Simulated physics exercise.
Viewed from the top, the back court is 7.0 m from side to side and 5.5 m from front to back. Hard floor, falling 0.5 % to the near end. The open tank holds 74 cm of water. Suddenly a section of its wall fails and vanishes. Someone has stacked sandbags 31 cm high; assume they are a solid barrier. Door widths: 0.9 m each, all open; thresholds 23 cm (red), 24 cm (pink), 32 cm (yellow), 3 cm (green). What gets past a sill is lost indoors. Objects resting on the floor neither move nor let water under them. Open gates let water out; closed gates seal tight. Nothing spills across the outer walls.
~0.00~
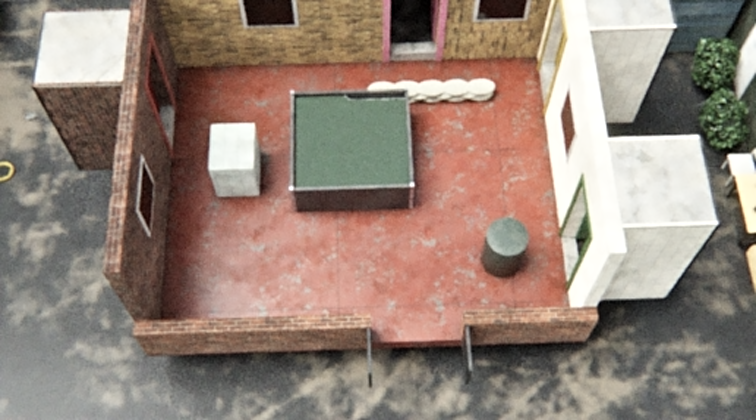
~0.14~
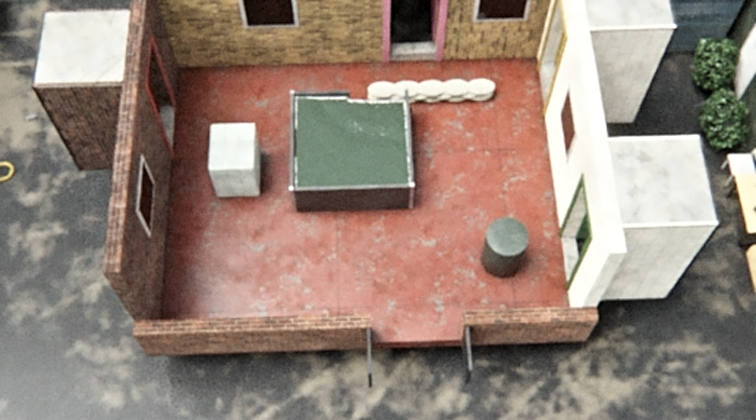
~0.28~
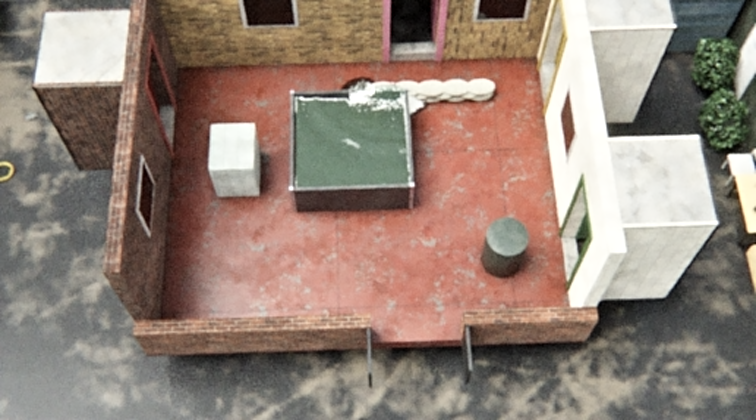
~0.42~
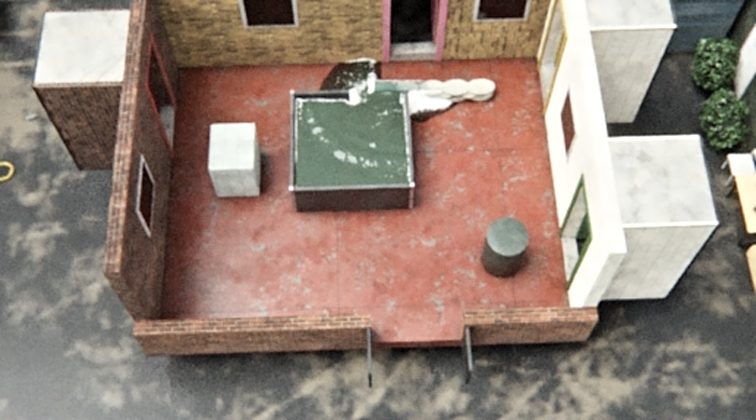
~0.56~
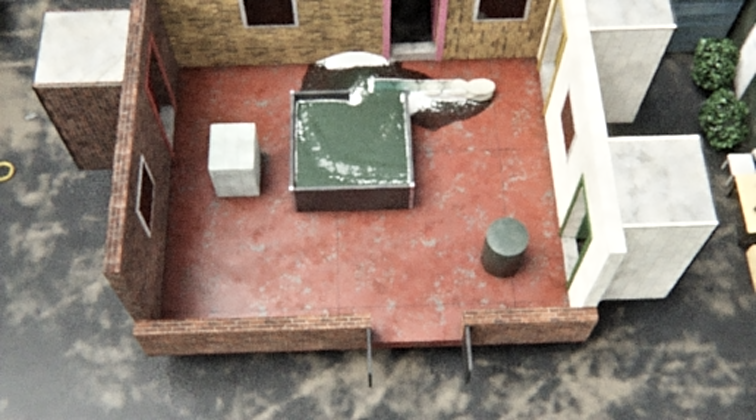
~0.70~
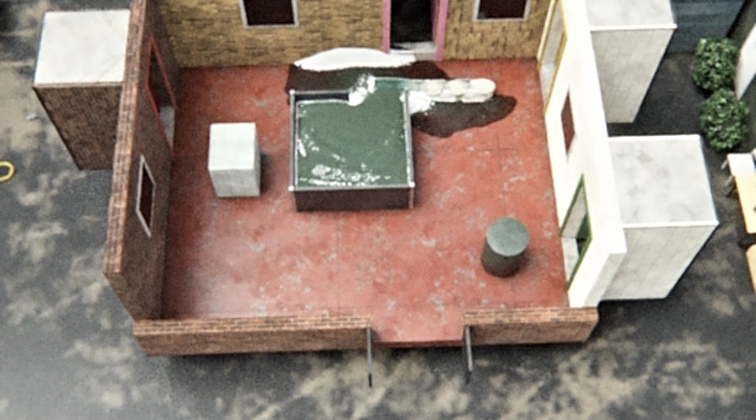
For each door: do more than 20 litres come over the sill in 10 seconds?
As I see it, the red door will hold enough water back. The pink door will hold enough water back. The yellow door will hold enough water back. The green door will not hold enough water back.
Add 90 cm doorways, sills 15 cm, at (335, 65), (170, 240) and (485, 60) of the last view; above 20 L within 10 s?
Door 1: Higher; door 2: Lower; door 3: Lower.
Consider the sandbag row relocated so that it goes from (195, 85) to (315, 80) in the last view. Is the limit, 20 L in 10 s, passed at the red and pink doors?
At the red door the limit is not reached, and at the pink door it is exceeded.
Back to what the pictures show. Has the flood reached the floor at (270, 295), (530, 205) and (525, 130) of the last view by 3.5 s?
Untouched, soaked, soaked.
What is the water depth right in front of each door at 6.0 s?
Depth readings (cm): Red = 12; pink = 4; yellow = 11; green = 8.
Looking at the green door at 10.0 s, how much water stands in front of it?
I'd say close to 6.0 cm.
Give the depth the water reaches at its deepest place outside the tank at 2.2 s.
Around 42 centimetres.
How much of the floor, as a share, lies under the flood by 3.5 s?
Wet share: About 50 %.
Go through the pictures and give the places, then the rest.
In the first picture, still water, 74 cm deep, in the open tank at (351, 140).
In the second picture, water pours out on the open tank's far side and has run 0.6 m, to a hidden place; typically 6 cm deep outside, 74 cm at the open tank's back.
In the third picture, water pours out on the open tank's far side and has run 0.9 m, to (424, 103); typically 11 cm deep outside, 74 cm at the open tank's back.
In the fourth picture, water pours out on the open tank's far side and has run 1.5 m, to (453, 103); typically 7 cm deep outside, 74 cm at the open tank's back.
In the fifth picture, the front is at (485, 102), 2.1 m from the gap on the open tank's far side; 2.7 m2 of floor is under water; 68 cm left at the back of the open tank.
In the sixth picture, the front is at (510, 101), 2.5 m from the gap on the open tank's far side; 3.4 m2 of floor is under water; 62 cm left at the back of the open tank.
After 1.4 s water covers 25 % of the floor and is deepest (56 cm) near (387, 110); red door not reached, pink door 20 cm at the sill, 1 L in, yellow door 7 cm at the sill, 0 L in, green door not reached.
After 2.2 s water covers 40 % of the floor and is deepest (42 cm) near (387, 110); red door 14 cm at the sill, 0 L in, pink door 14 cm at the sill, 1 L in, yellow door 19 cm at the sill, 0 L in, green door not reached.
After 3.5 s water covers 50 % of the floor and is deepest (35 cm) near (387, 110); red door 16 cm at the sill, 0 L in, pink door 9 cm at the sill, 2 L in, yellow door 18 cm at the sill, 0 L in, green door 4 cm at the sill, 0 L in.
After 6.0 s water covers 85 % of the floor and is deepest (24 cm) near (387, 110); red door 12 cm at the sill, 0 L in, pink door 4 cm at the sill, 2 L in, yellow door 11 cm at the sill, 0 L in, green door 8 cm at the sill, 14 L in.
After 10.0 s water covers 95 % of the floor and is deepest (15 cm) near (387, 110); red door 8 cm at the sill, 0 L in, pink door 5 cm at the sill, 2 L in, yellow door 7 cm at the sill, 0 L in, green door 6 cm at the sill, 55 L in.
